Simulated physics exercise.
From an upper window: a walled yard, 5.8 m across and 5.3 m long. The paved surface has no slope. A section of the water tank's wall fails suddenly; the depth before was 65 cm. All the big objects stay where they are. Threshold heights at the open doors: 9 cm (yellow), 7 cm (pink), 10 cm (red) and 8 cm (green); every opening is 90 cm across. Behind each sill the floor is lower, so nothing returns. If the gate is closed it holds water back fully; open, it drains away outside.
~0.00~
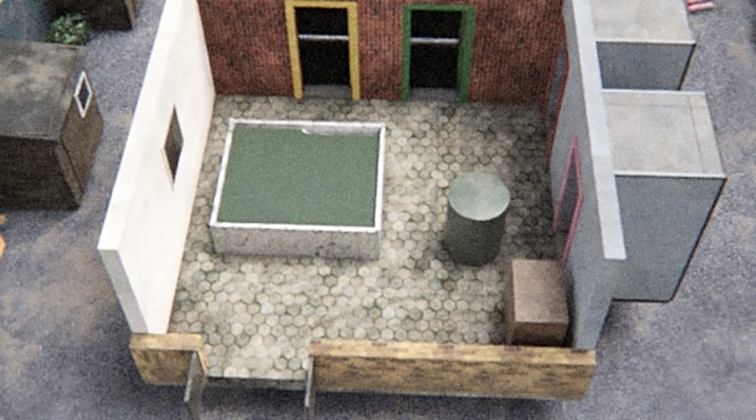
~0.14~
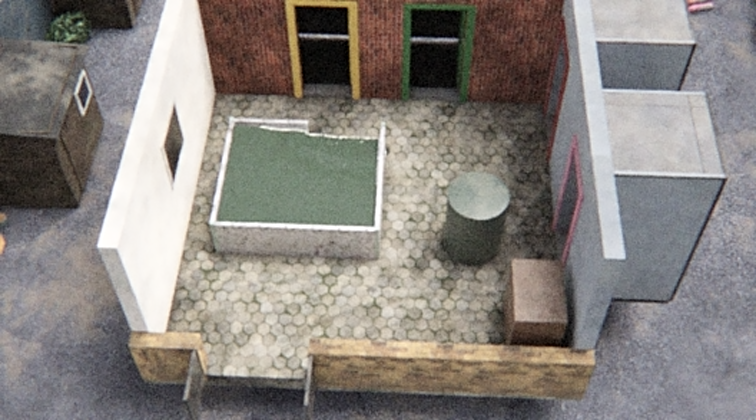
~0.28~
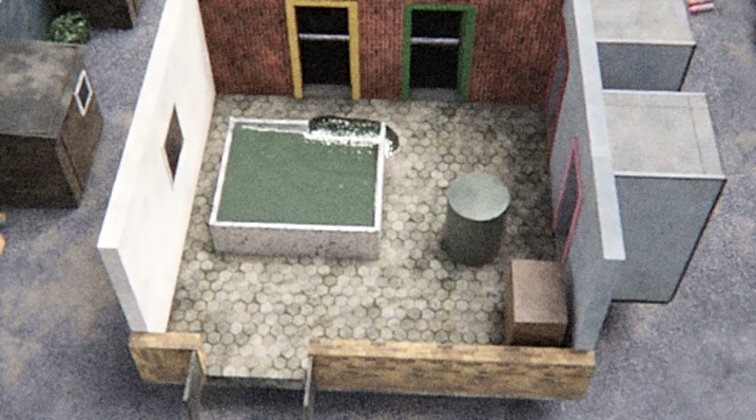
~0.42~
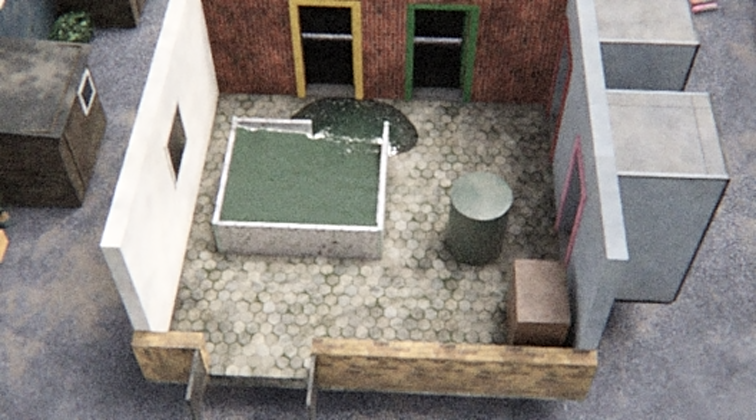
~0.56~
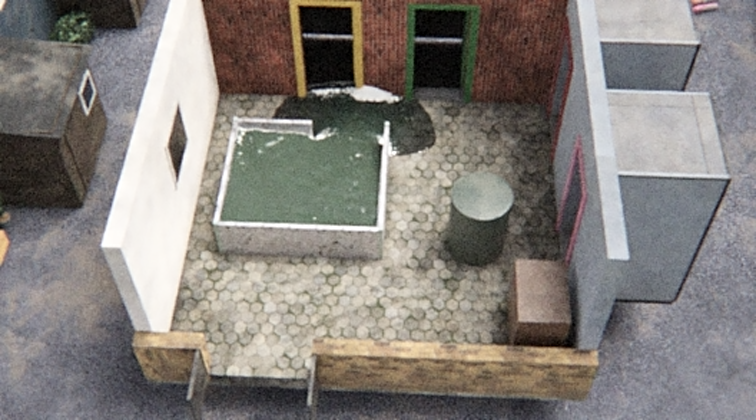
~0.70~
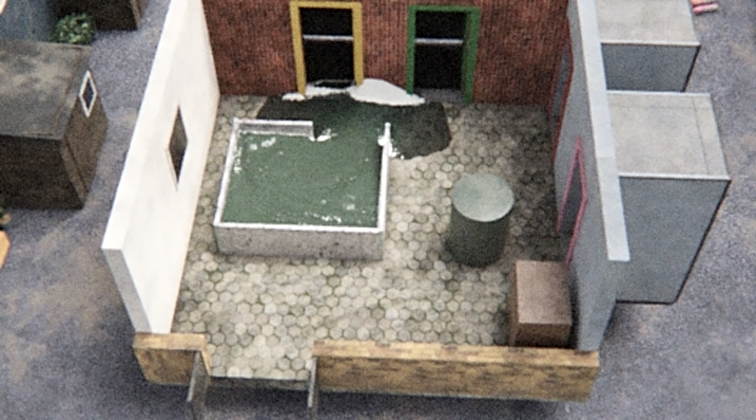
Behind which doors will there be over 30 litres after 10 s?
Within that time: At the yellow door it passes the limit; at the pink door it keeps below the limit; at the red door it goes over the limit; at the green door it passes the limit.
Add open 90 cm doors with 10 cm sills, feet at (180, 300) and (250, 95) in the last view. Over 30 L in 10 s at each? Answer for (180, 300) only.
There: Below.
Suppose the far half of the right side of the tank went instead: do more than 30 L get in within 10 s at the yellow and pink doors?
Then: Yellow under, pink above.
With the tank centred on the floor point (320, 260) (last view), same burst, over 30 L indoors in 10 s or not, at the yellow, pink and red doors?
Against that limit: Yellow past it, pink below, red over.
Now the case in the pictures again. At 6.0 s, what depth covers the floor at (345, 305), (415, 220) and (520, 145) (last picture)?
Roughly 0, 1 and 11 cm, in turn.
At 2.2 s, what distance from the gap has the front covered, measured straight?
About 3.6 m.
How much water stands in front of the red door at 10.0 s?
Roughly 10.0 cm deep.
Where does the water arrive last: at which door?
It is the pink one.
After 1.4 s water covers 20 % of the floor and is deepest (47 cm) near (373, 102); yellow door 26 cm at the sill, 145 L in, pink door not reached, red door not reached, green door 20 cm at the sill, 8 L in.
After 2.2 s water covers 30 % of the floor and is deepest (41 cm) near (373, 102); yellow door 32 cm at the sill, 314 L in, pink door not reached, red door 24 cm at the sill, 16 L in, green door 19 cm at the sill, 55 L in.
After 3.5 s water covers 45 % of the floor and is deepest (28 cm) near (362, 102); yellow door 24 cm at the sill, 491 L in, pink door 4 cm at the sill, 0 L in, red door 23 cm at the sill, 121 L in, green door 14 cm at the sill, 101 L in.
After 6.0 s water covers 75 % of the floor and is deepest (18 cm) near (362, 102); yellow door 16 cm at the sill, 636 L in, pink door 5 cm at the sill, 0 L in, red door 16 cm at the sill, 210 L in, green door 10 cm at the sill, 131 L in.
After 10.0 s water covers 95 % of the floor and is deepest (12 cm) near (569, 375); yellow door 9 cm at the sill, 690 L in, pink door 8 cm at the sill, 10 L in, red door 10 cm at the sill, 236 L in, green door 7 cm at the sill, 138 L in.
